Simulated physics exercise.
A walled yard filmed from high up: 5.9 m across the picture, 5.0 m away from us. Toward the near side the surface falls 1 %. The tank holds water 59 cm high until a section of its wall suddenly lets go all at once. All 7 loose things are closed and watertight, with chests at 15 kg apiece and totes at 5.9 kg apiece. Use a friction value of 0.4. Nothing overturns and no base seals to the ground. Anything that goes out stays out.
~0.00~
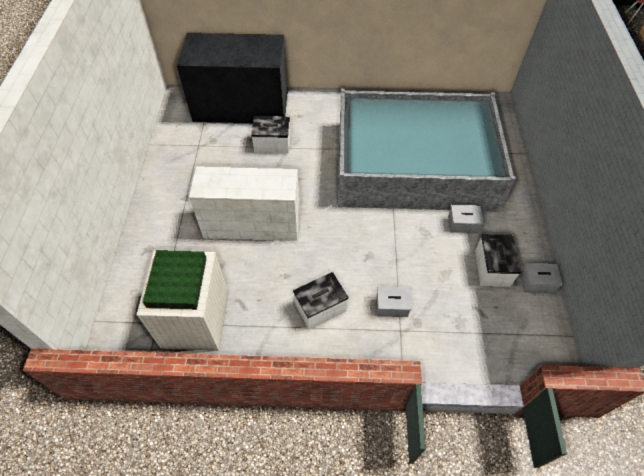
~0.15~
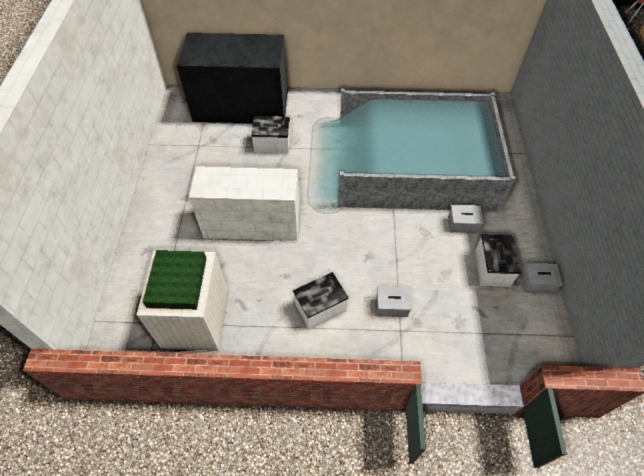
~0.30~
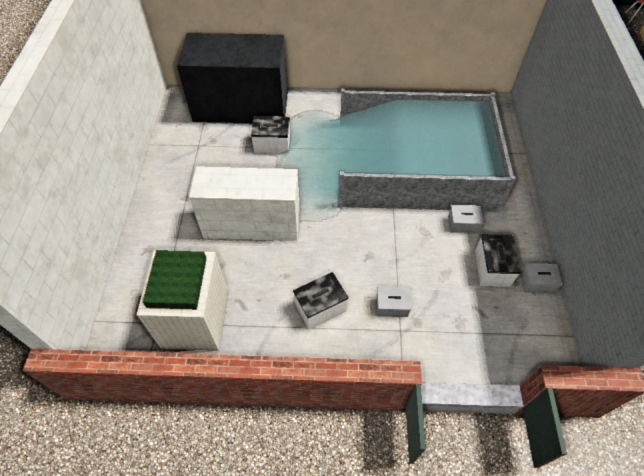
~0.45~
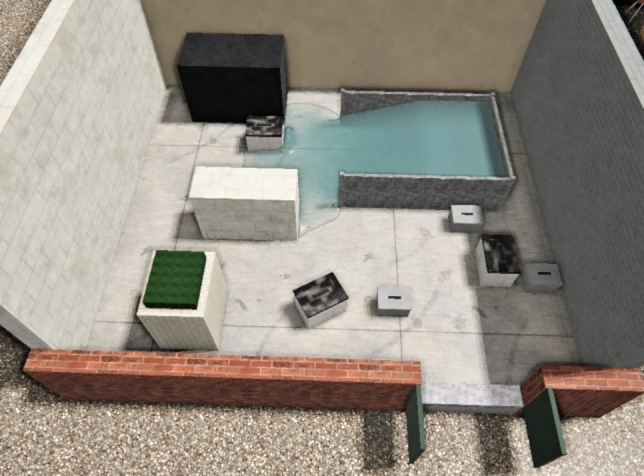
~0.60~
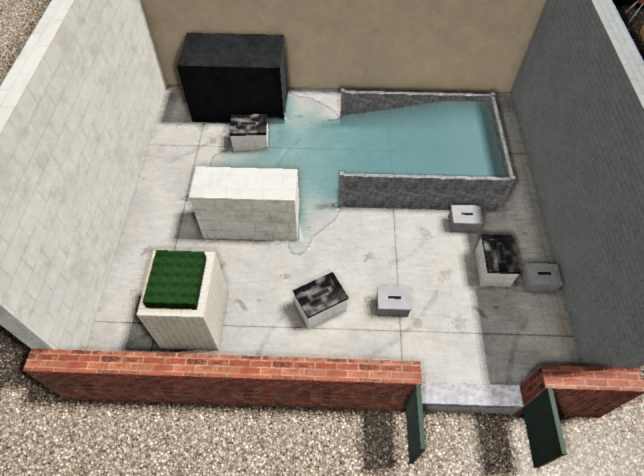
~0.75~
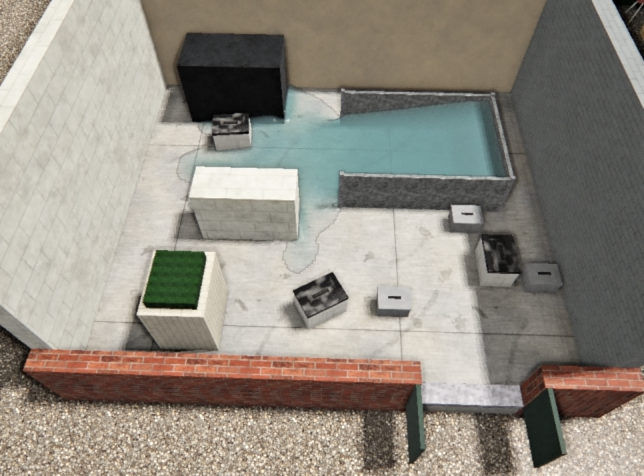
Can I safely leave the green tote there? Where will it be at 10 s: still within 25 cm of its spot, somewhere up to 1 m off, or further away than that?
Outcome: A long move.
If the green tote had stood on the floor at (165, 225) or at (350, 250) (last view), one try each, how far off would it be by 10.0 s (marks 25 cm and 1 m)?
In that order: It ends far away; it ends far away.
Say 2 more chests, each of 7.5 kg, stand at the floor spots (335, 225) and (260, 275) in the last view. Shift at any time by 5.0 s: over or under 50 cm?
Well, the first one is lower and the other higher.
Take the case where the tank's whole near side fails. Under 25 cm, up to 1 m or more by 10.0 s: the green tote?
Had it gone that way, the green tote would sit tight.
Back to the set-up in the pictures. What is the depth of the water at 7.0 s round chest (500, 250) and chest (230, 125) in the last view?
7 and 8 cm.
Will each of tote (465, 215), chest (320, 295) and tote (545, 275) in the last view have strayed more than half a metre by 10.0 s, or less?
The first topped the threshold, the second topped the threshold, and the third never reached the threshold.
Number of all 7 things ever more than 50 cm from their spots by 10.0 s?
Count: 6.
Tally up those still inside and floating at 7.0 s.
At that time the total is 6.
After 2.0 s the green tote is near (134, 235), 1.7 m from its start, aground; 0 of 7 are out; 1 afloat.
After 4.5 s the green tote is near (135, 339), 2.7 m from its start, afloat; 0 of 7 are out; 2 afloat.
After 7.0 s the green tote is near (138, 342), 2.7 m from its start, afloat; 0 of 7 are out; 6 afloat.
After 10.0 s the green tote is near (140, 345), 2.7 m from its start, afloat; 1 of 7 are out; 6 afloat.
